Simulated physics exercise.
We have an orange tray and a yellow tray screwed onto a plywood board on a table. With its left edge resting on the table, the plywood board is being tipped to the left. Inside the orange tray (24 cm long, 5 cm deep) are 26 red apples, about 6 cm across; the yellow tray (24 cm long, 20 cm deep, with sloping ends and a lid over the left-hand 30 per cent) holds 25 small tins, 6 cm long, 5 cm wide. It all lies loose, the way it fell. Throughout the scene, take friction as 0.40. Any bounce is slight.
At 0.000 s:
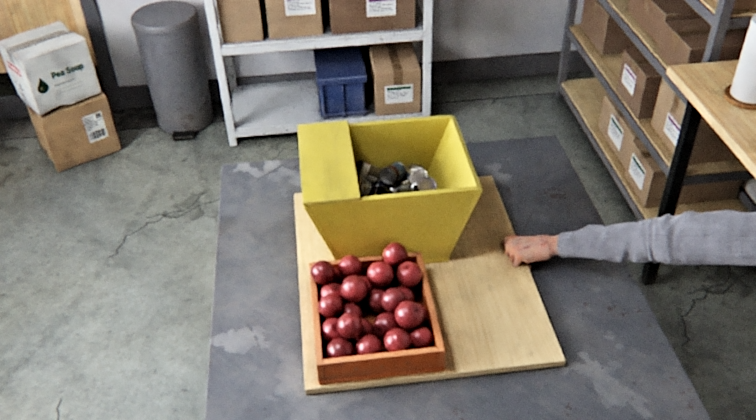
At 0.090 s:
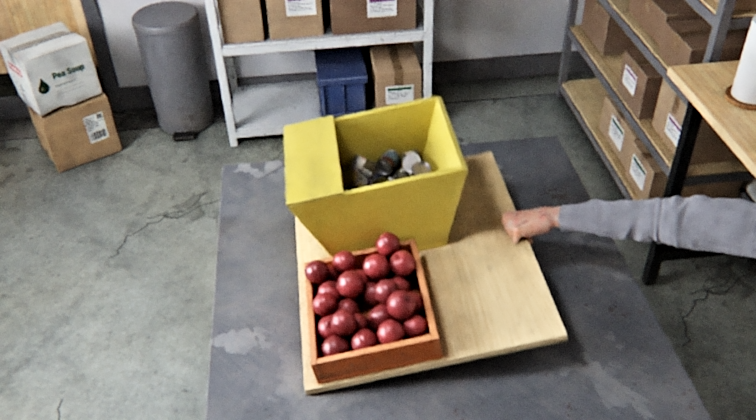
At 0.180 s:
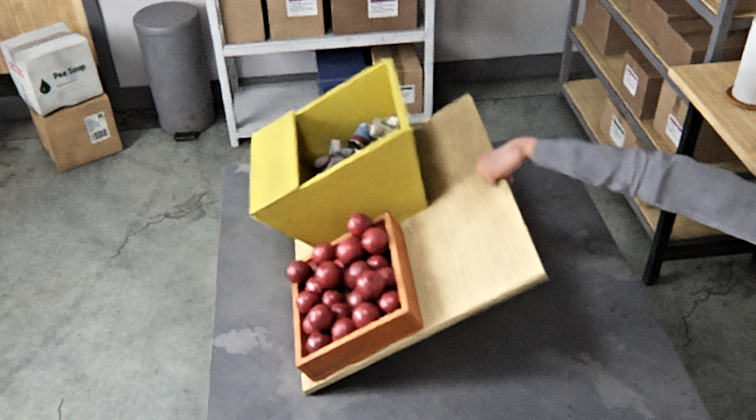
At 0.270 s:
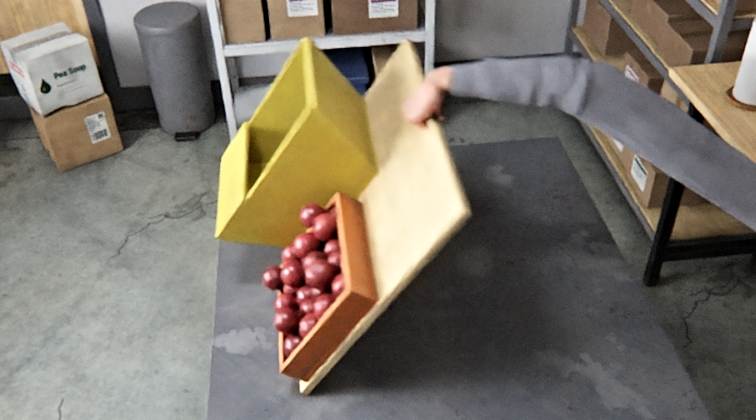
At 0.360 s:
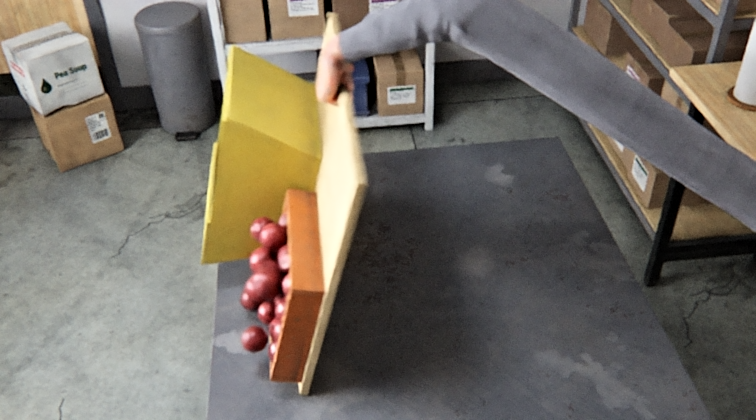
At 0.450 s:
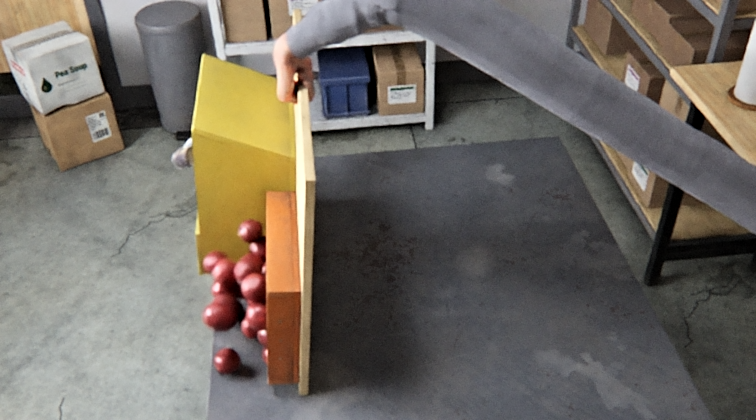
In a storage room with shelves and boxes, a hand grips the right edge of a wooden board holding a yellow bin of small metallic objects and an orange tray of red apples. The arm swings the board up leftward until nearly upright, and apples tumble out the tray's left side.
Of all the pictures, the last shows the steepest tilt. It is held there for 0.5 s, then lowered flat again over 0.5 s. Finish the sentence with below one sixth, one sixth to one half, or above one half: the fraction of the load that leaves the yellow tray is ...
The fraction that leaves the yellow tray is one sixth to one half.
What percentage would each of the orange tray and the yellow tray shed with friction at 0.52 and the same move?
Then orange tray 80, yellow tray 40 per cent.
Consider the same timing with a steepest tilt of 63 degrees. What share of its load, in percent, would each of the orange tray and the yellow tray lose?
Orange tray 50, yellow tray 0 per cent.
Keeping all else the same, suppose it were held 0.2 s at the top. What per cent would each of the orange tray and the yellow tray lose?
With that change, orange tray sheds 80 percent and yellow tray sheds 30 percent.
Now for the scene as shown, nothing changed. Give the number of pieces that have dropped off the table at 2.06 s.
Estimated tally of pieces: Close to 25.
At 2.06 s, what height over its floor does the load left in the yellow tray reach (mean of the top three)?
I'd say some 7 cm high.
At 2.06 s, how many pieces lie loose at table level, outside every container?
Roughly 4.
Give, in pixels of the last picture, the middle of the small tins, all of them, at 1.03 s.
Their middle is around (221, 207).
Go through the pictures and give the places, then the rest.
In the first picture (places track the rim corner closest to us here), yellow tray (309, 204); orange tray (323, 362); tipped 0°; all still inside.
The second picture shows yellow tray (294, 204); orange tray (317, 361); tipped 9°.
The third picture shows yellow tray (257, 212); orange tray (301, 361); tipped 30°.
The fourth picture shows yellow tray (222, 234); orange tray (283, 367); tipped 54°.
The fifth picture shows yellow tray (206, 259); orange tray (271, 375); tipped 75°; 9 out, the lowest apple at (252, 299).
The sixth picture shows yellow tray (203, 269); orange tray (268, 378); tipped 84°; 15 out.
After 0.71 s, tilt 84°; the orange tray is down by 21 of 26 and the yellow tray is down by 10 of 25.
After 1.03 s, tilt 78°; the orange tray is down by 21 of 26 and the yellow tray is down by 10 of 25.
After 1.48 s, tilt 0°; the orange tray is down by 21 of 26 and the yellow tray is down by 10 of 25.
Final count (at 2.06 s), the orange tray is down by 21 of 26 and the yellow tray is down by 10 of 25. Asked share, 10 of 25, 40 per cent.
